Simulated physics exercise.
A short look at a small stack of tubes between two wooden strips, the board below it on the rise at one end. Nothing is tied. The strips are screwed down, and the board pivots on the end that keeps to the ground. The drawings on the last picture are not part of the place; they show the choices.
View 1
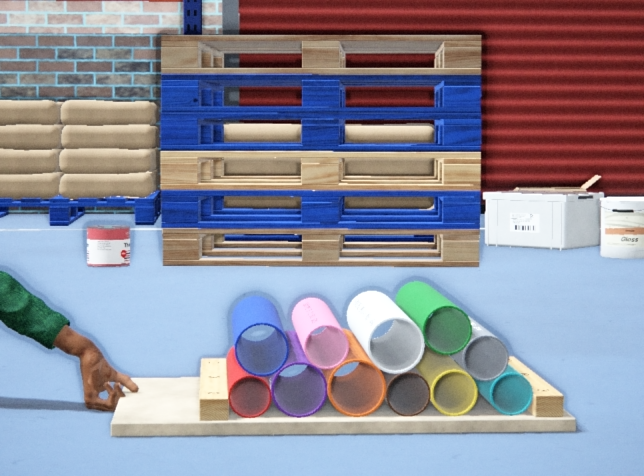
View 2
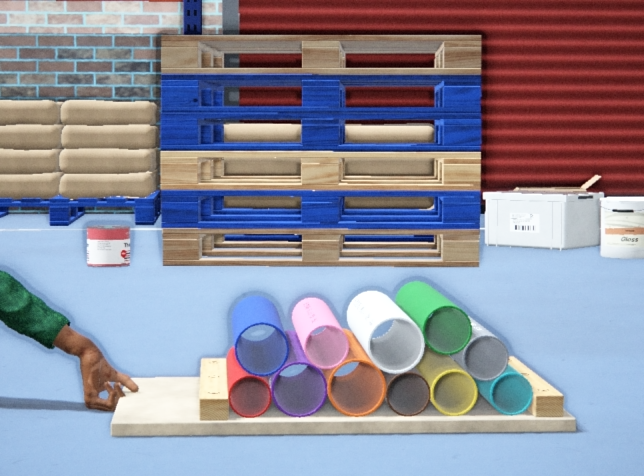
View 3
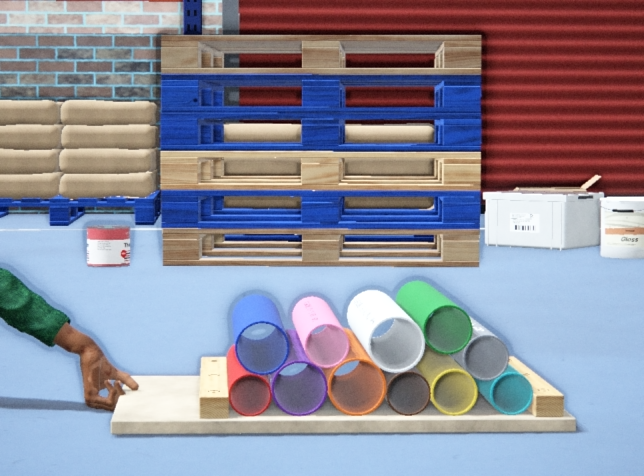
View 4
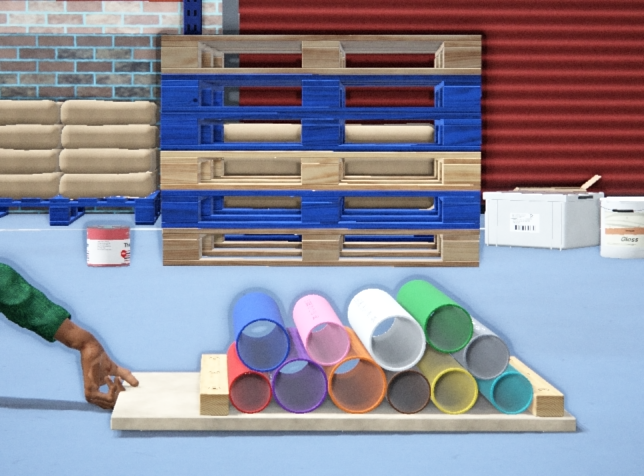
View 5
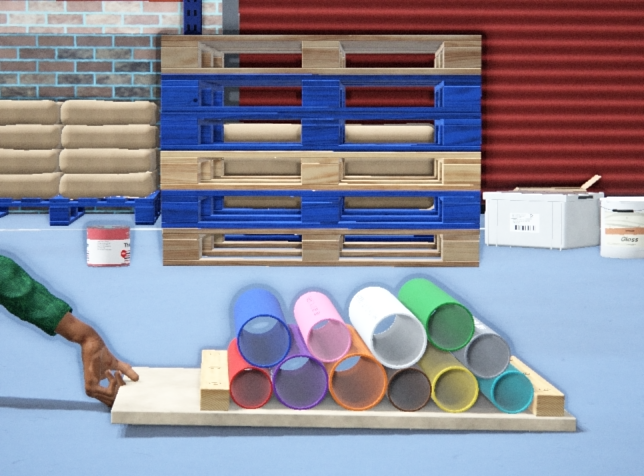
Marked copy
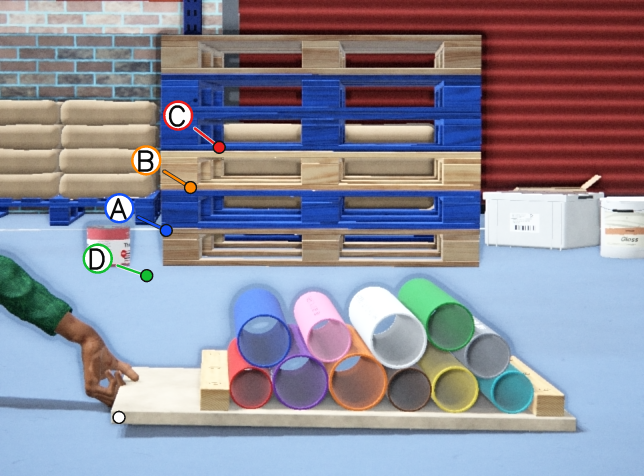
The clip shows a hand at the left end of a pale board, slightly raising that end, while a small stack of colourful tubes between two wooden strips tilts very slightly with it, keeping its arrangement.
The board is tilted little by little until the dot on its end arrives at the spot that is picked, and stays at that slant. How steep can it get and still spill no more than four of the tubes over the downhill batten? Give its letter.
The last mark within the limit is C.
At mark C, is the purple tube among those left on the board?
Yes, with C.
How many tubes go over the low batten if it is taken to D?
It comes to three.
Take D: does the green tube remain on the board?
No.
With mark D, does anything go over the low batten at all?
At D: Yes.
On the marked copy, A at (166, 231); B at (190, 188); C at (219, 147); D at (147, 276); the white dot at (119, 417).
With C. Early on, board at 20°.
Further on, board at 38°.
At the end, board at 38°, four over the low batten (white, grey, pink, green).
As for the rest, A three over the low batten (white, grey, green); B three over the low batten (white, grey, green); D three over the low batten (white, grey, green).
